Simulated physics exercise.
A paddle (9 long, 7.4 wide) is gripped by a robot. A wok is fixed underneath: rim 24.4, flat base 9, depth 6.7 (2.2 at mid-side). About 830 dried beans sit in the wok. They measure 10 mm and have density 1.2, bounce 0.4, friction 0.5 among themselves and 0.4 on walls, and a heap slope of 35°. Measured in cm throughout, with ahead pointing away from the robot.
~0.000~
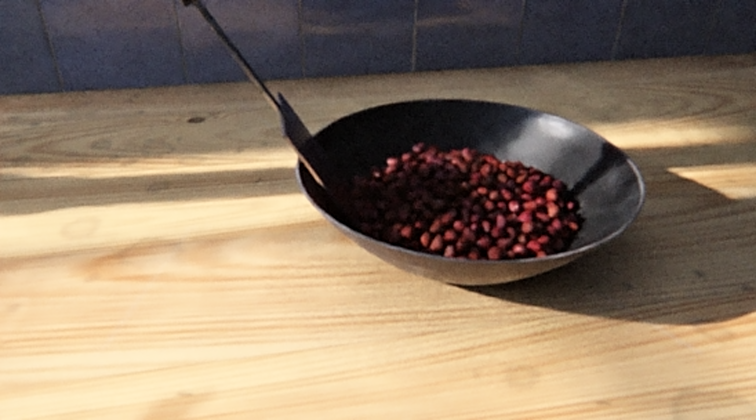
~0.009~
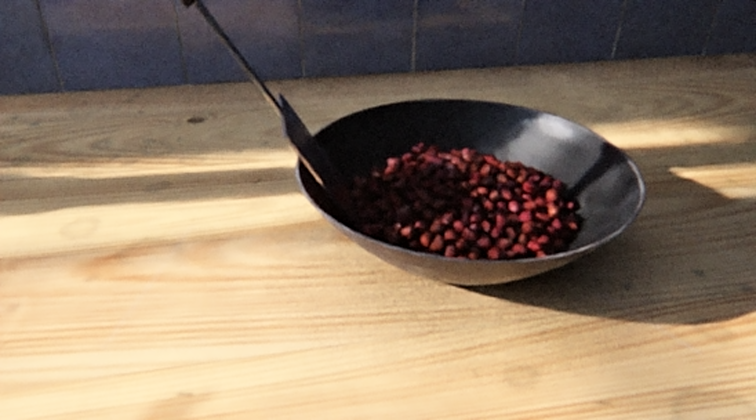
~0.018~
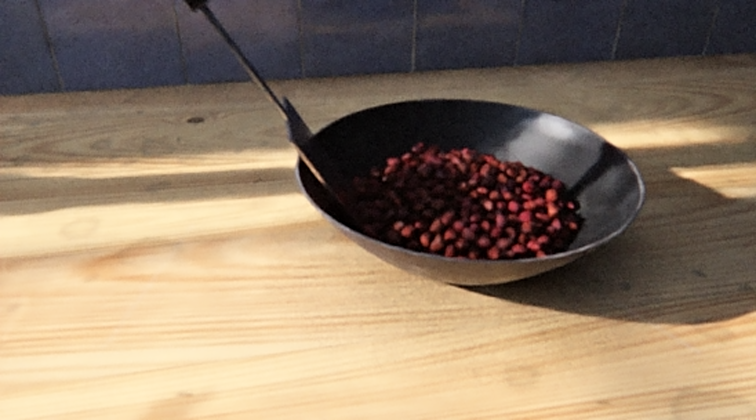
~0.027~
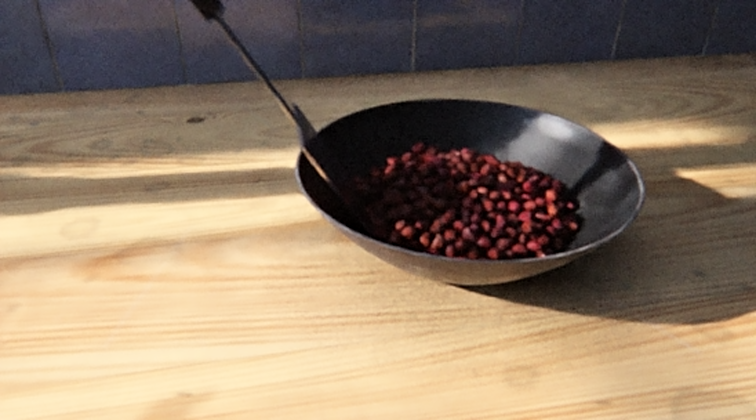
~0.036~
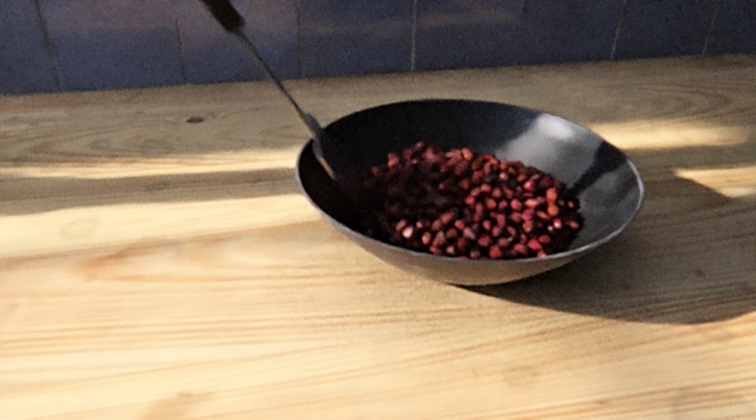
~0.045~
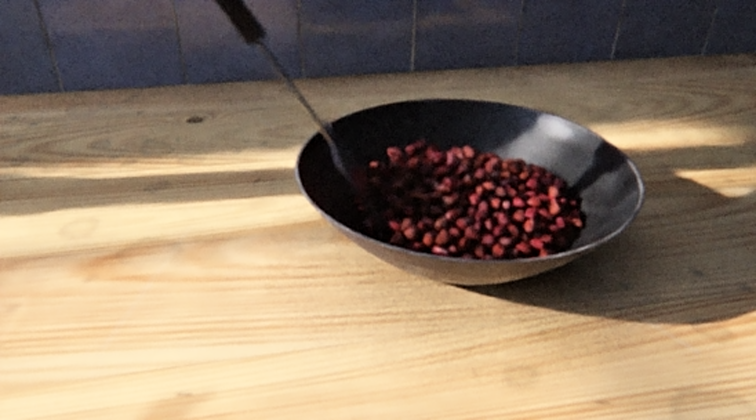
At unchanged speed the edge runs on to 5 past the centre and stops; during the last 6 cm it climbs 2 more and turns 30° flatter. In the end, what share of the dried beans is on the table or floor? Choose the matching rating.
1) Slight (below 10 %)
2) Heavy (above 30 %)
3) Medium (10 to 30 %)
3, medium (10 to 30 %).
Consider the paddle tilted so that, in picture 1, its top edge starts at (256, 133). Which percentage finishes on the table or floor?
About 15 per cent.
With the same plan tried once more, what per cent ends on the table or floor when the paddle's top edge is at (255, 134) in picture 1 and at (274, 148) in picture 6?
Around 0 per cent finishes there.
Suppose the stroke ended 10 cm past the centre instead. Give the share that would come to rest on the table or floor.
I'd expect close to 55 per cent then.
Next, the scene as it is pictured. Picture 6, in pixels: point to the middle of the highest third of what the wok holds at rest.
It is centred near (563, 168).
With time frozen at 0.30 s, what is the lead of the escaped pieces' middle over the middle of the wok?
Roughly 16 cm.
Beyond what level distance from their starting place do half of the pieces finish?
It comes to some 7 cm.
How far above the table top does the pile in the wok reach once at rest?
8.0 cm.
After 0.07 s, sloping 58°, highest piece 8 above the table; 830 in the wok.
After 0.09 s, sloping 50°, highest piece 10 above the table; 830 in the wok.
After 0.30 s, sloping 29°, highest piece 18 above the table; 654 in the wok, 69 on the table or floor, 107 on the blade or in flight.
After 1.35 s, sloping 29°, highest piece 8 above the table; 649 in the wok, 181 on the table or floor.
At rest, 649 in the wok, 181 on the table or floor. That is 22 % on the table or floor.
